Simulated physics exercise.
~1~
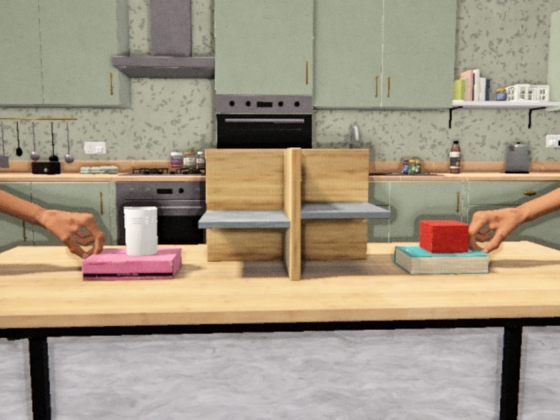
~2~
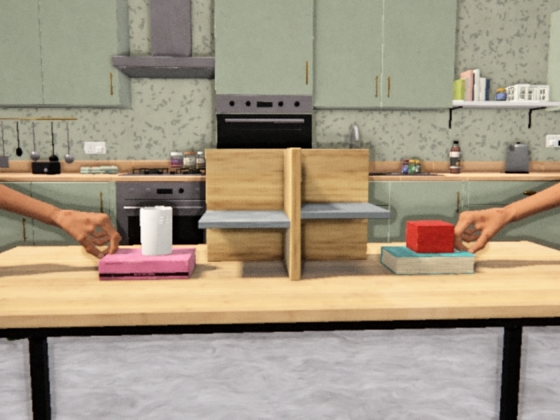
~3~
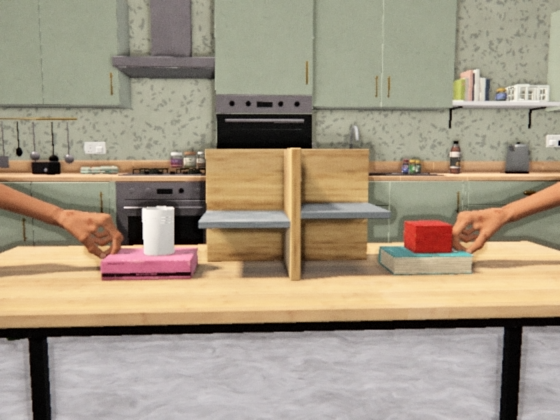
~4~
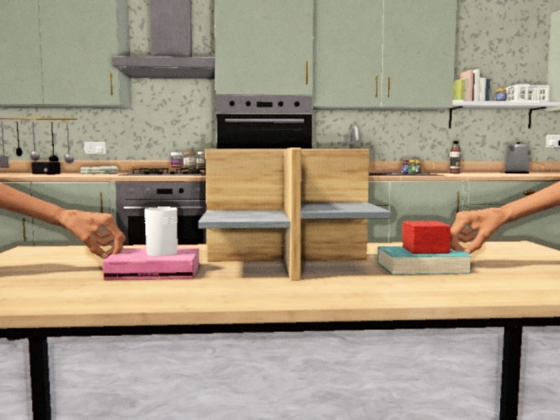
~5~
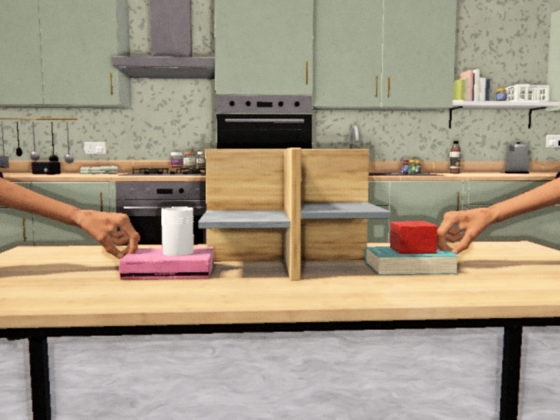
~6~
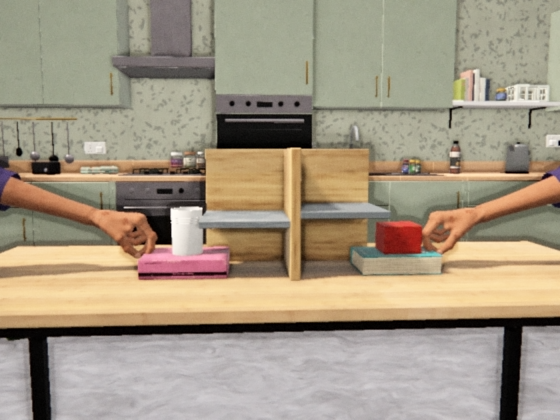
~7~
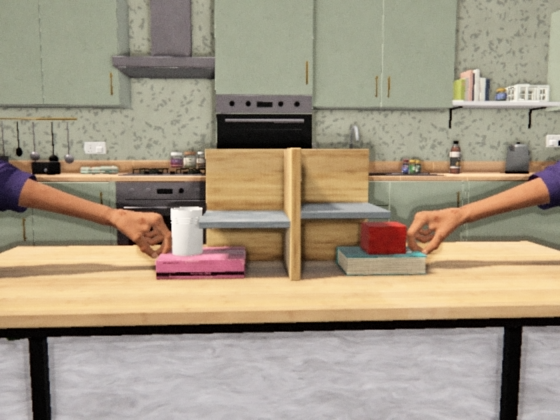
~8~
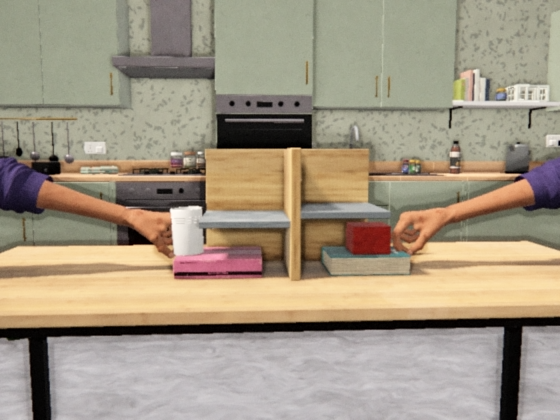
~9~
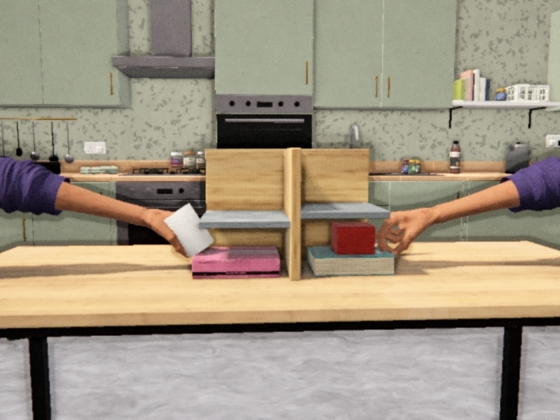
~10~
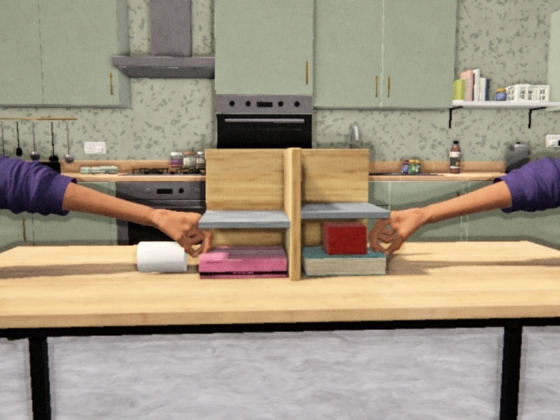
White cylinder on a pink box hitting a low shelf and toppling as hands push, while a red block slides under opposite.
